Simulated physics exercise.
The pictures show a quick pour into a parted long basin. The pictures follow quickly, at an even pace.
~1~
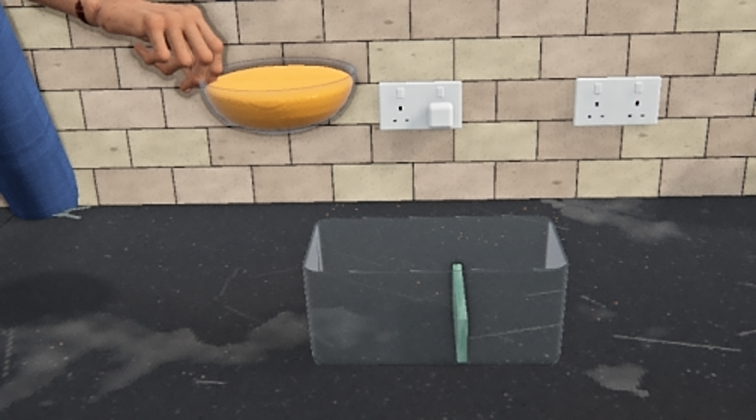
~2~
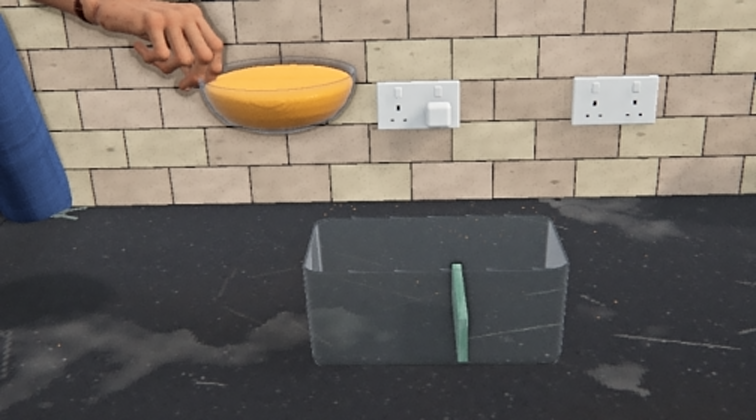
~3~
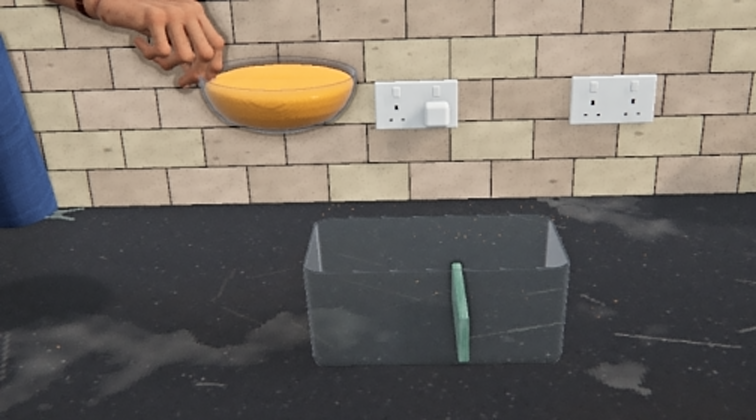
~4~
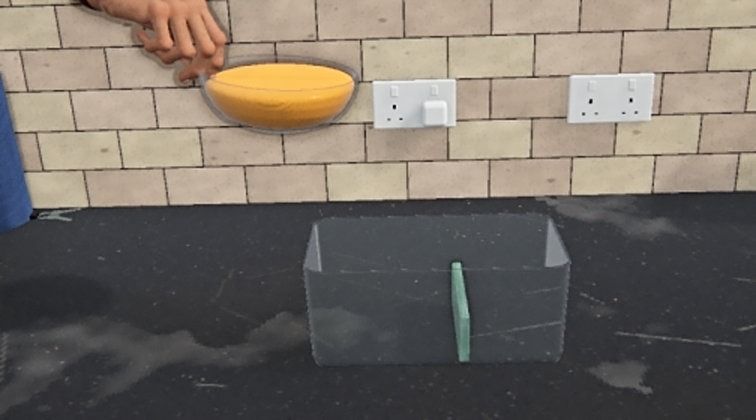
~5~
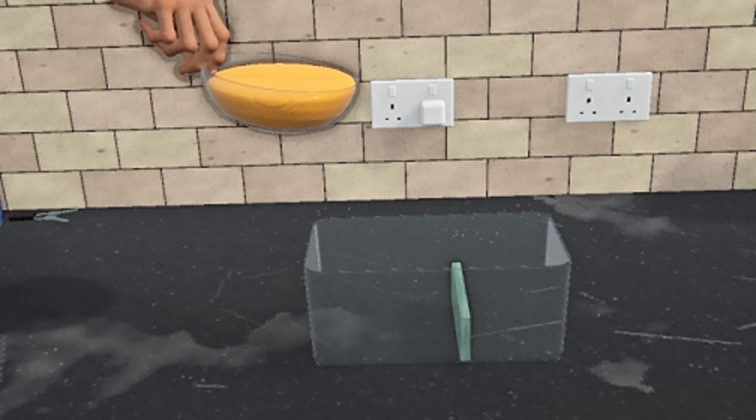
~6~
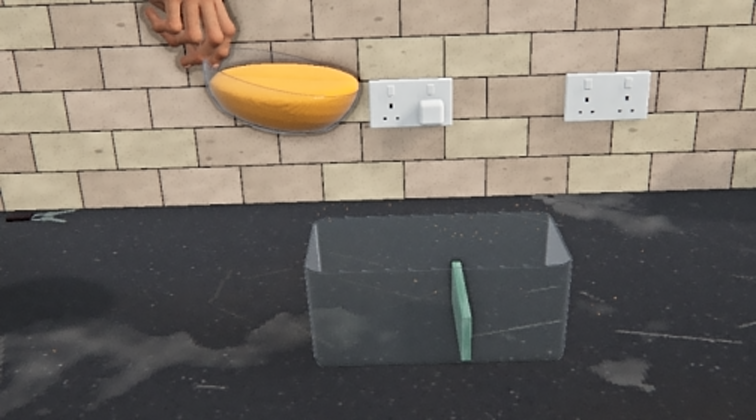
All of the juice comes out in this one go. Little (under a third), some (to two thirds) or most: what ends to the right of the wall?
In the end not even a third is right of the wall.
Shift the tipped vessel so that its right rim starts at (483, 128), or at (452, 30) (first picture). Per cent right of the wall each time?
Near 80 % and 75 %.
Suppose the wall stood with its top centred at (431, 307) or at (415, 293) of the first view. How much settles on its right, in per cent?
In turn 50 and 60 in a hundred.
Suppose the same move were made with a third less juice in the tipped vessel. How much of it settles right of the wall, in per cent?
Near 5 %.
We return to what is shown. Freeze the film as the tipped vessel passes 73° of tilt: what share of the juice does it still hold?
It comes to 20 per cent or so.
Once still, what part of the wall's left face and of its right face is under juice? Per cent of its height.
Near 50 on the left, 0 on the right.
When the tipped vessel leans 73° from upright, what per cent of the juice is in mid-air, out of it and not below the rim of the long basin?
It comes to 50 per cent or so.
A moment on, the tilt is 73° and 19 per cent is still to pour, 31 is left of the wall and 0 right of it.
Next, the tilt is 105° and 0 per cent is still to pour, 93 is left of the wall and 1 right of it.
Then the tilt is 109° and 0 per cent is still to pour, 96 is left of the wall and 2 right of it.
Later the tilt is 109° and 0 per cent is still to pour, 96 is left of the wall and 2 right of it.
In the end 96 per cent lies left of the wall, 2 right of it and 2 outside.
